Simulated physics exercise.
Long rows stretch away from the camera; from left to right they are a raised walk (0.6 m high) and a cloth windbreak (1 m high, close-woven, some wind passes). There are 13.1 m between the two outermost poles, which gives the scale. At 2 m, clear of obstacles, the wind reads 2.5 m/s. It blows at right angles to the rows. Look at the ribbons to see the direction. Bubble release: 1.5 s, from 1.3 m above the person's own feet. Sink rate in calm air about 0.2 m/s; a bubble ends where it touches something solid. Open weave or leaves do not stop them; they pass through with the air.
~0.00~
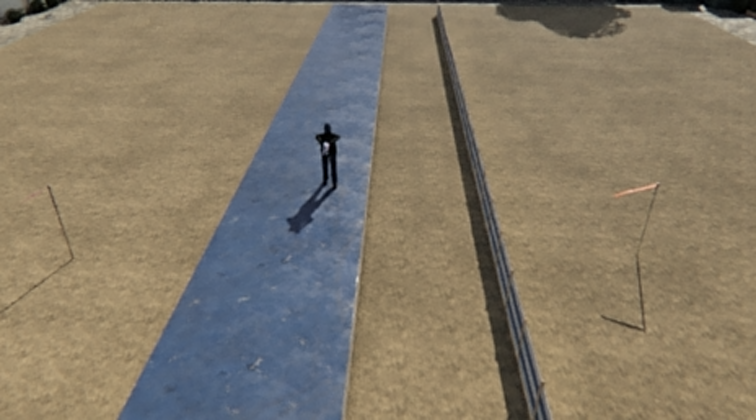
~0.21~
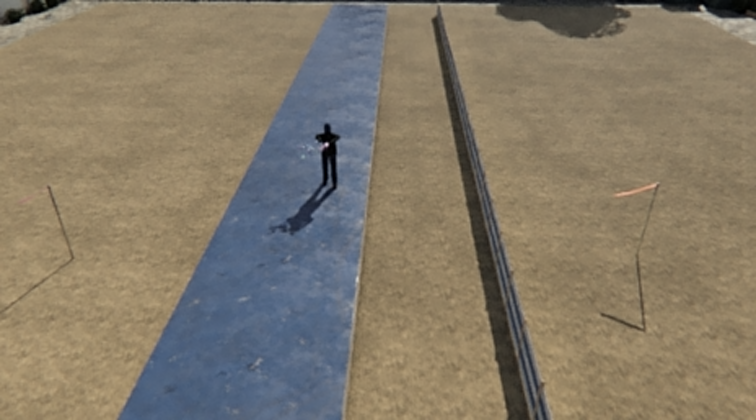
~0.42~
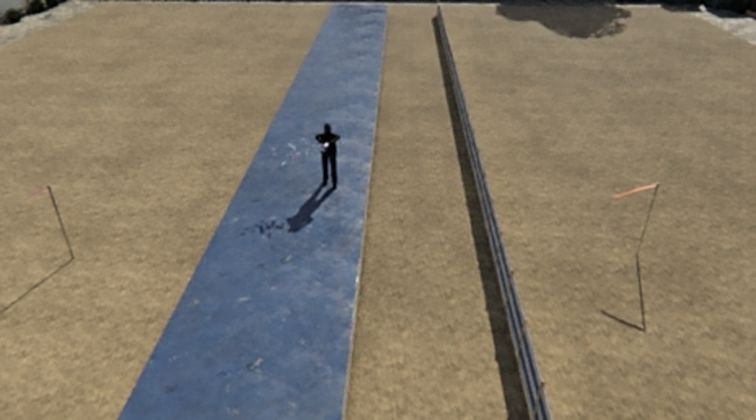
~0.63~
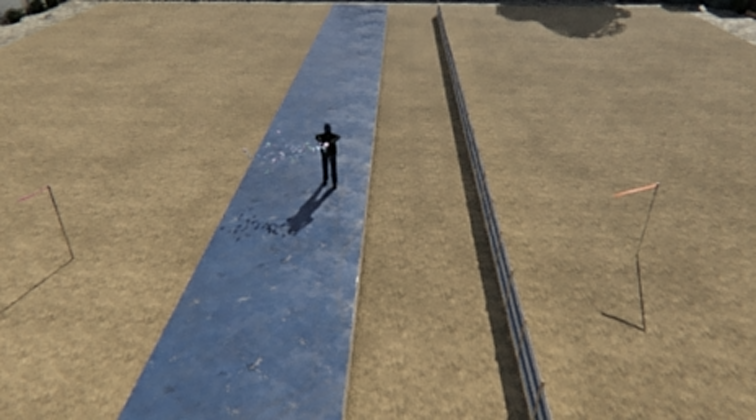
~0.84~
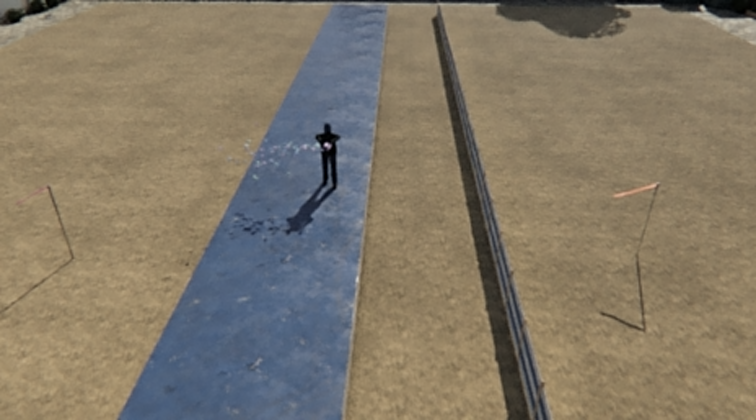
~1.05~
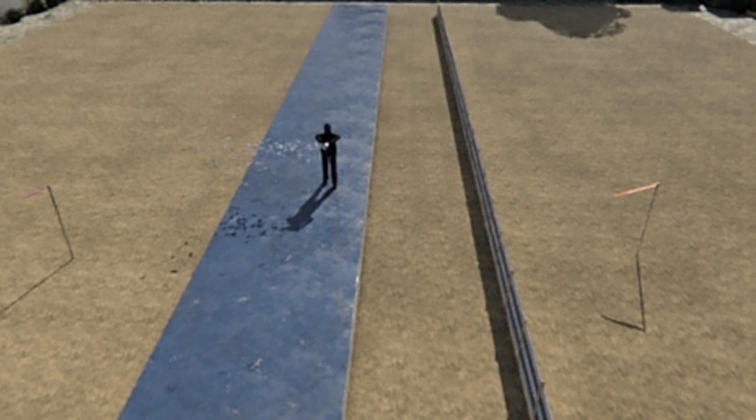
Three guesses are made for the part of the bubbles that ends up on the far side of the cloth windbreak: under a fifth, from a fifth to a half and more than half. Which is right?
Share finishing beyond it: Short of one fifth.
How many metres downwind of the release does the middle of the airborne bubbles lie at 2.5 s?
3.5 metres.
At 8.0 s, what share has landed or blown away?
About 50 per cent.
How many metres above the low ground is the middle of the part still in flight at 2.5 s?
I'd guess around 1.4 metres up.
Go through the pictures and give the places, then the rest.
The bubbles in the air span x = 325 to 330 around y = 150, in the first picture.
The right ribbon ends at (615, 196), leaning 70 degrees to the left and the bubbles in the air span x = 300 to 325 around y = 150, in the second picture.
The left ribbon ends at (19, 203), leaning 60 degrees to the left, the bubbles in the air span x = 280 to 325 around y = 150 and the top of the cloth windbreak crosses (488, 184), in the third picture.
The right ribbon ends at (615, 197), leaning 70 degrees to the left and the bubbles in the air span x = 255 to 325 around y = 150, in the fourth picture.
The left ribbon ends at (17, 203), leaning 65 degrees to the left and the bubbles in the air span x = 235 to 325 around y = 150, in the fifth picture.
The right ribbon ends at (615, 197), leaning 70 degrees to the left, the bubbles in the air span x = 220 to 320 around y = 150 and the top of the raised walk crosses (301, 194), in the sixth picture.
After 2.5 s, 0 % is beyond the cloth windbreak; 2 % has touched down or left; the middle of what still flies is 1.4 m above the low ground, near (186, 164).
After 4.0 s, 0 % is beyond the cloth windbreak; 7 % has touched down or left; the middle of what still flies is 1.0 m above the low ground, near (94, 177).
After 8.0 s, 0 % is beyond the cloth windbreak; 52 % has touched down or left.
After 20.0 s, 0 % is beyond the cloth windbreak; 99 % has touched down or left.
After 45.0 s, 0 % is beyond the cloth windbreak; 100 % has touched down or left.
